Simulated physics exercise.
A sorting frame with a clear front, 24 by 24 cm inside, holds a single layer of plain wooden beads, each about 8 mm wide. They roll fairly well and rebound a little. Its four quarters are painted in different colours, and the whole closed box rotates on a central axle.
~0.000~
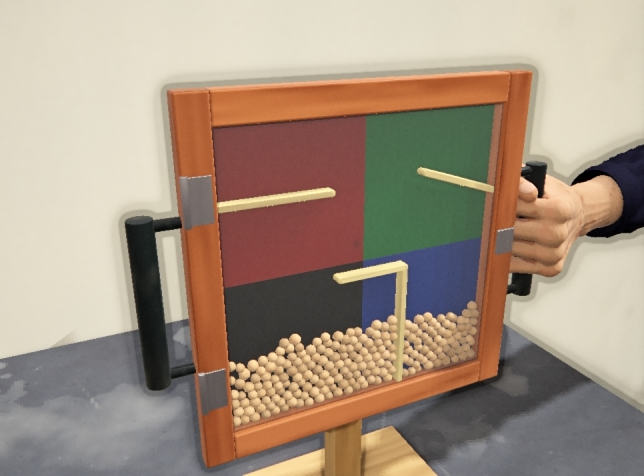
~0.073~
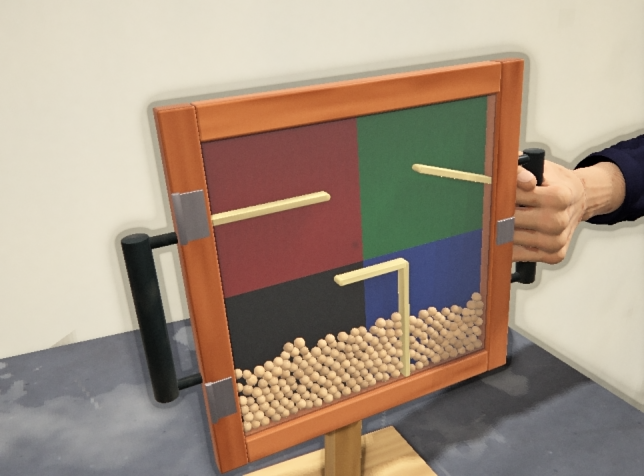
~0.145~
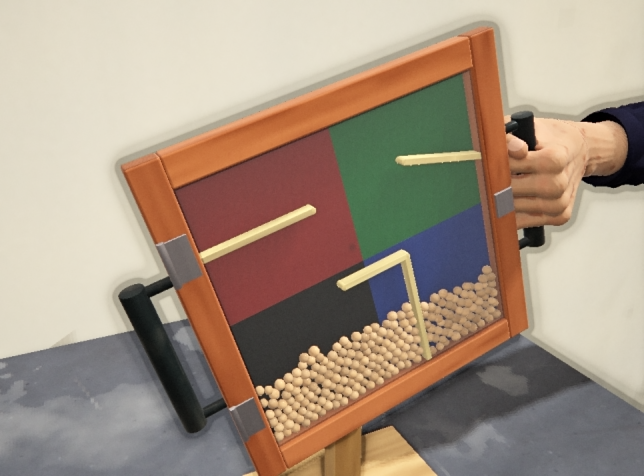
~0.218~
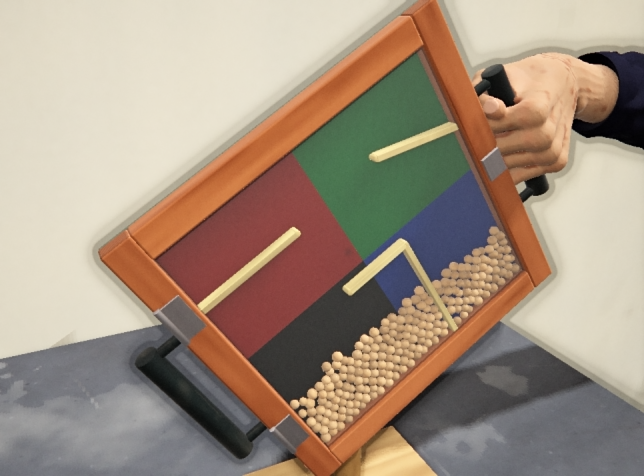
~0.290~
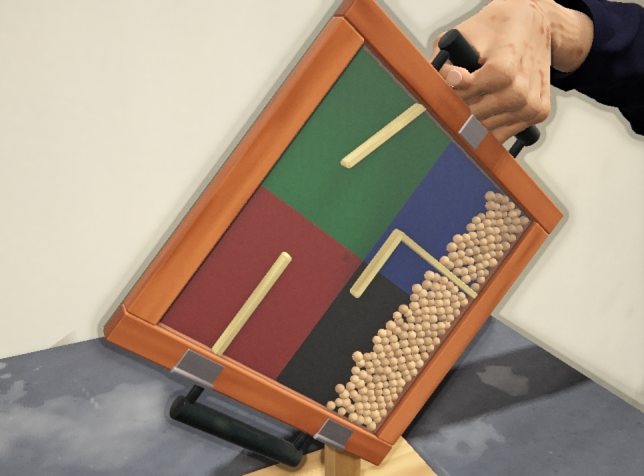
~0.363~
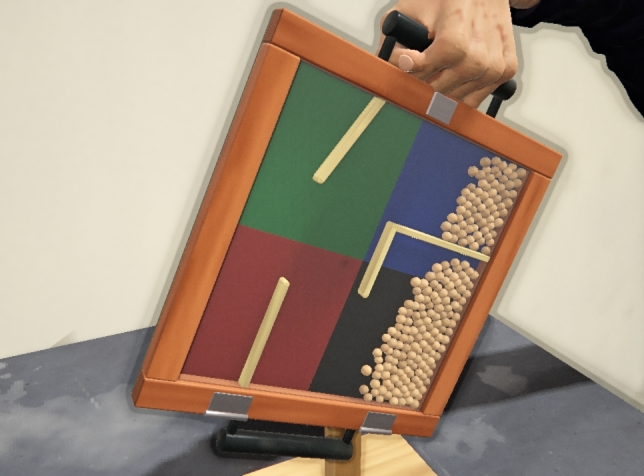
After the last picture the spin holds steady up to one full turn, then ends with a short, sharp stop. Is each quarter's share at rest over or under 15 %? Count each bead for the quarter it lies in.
Black quarter: Under; green quarter: Over; red quarter: Under; blue quarter: Over 15 %.
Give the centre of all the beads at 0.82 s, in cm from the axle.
Some 3 cm right and 2 cm below.
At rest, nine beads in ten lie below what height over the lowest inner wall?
About 20 cm.
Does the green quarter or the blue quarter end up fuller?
More goes to the blue quarter.
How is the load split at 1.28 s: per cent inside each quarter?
Black quarter: 0; green quarter: 70; red quarter: 5; blue quarter: 25.
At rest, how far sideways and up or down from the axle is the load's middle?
Some 7 cm right and 4 cm below.
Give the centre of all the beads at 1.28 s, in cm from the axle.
Some 4 cm right and 7 cm below.
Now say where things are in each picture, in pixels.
The first frame shows level, about 210 beads; load centre (360, 360); top bead (295, 340); black (295, 344), green (431, 179), red (291, 198), blue (422, 312).
The second frame shows turned 4° anticlockwise; load centre (366, 359); top bead (396, 317).
The third frame shows turned 16° anticlockwise; load centre (385, 351); top bead (487, 270).
The fourth frame shows turned 32° anticlockwise; load centre (408, 336); top bead (494, 231).
The fifth frame shows turned 49° anticlockwise; load centre (427, 316); top bead (490, 196).
The sixth frame shows turned 65° anticlockwise; load centre (440, 296); top bead (485, 162); black (391, 340), green (331, 167), red (271, 315), blue (448, 212); walls (487, 259) to (363, 293) (hooked), (242, 387) to (284, 283), (382, 96) to (318, 179).
After 0.82 s, it has turned 168°, the beads' middle is 3 cm right of and 2 cm below the axle; by quarter, black 30 %, green 25 %, red 40 %, blue 5 %.
After 1.28 s, it has turned 272°, the beads' middle is 4 cm right of and 7 cm below the axle; by quarter, green 70 %, red 5 %, blue 25 %.
After 1.74 s, it has turned 360°, the beads' middle is 8 cm right of and 2 cm below the axle; by quarter, green 35 %, blue 60 %.
All still by 3.2 s, black 10 %, green 20 %, red 0 %, blue 70 %.
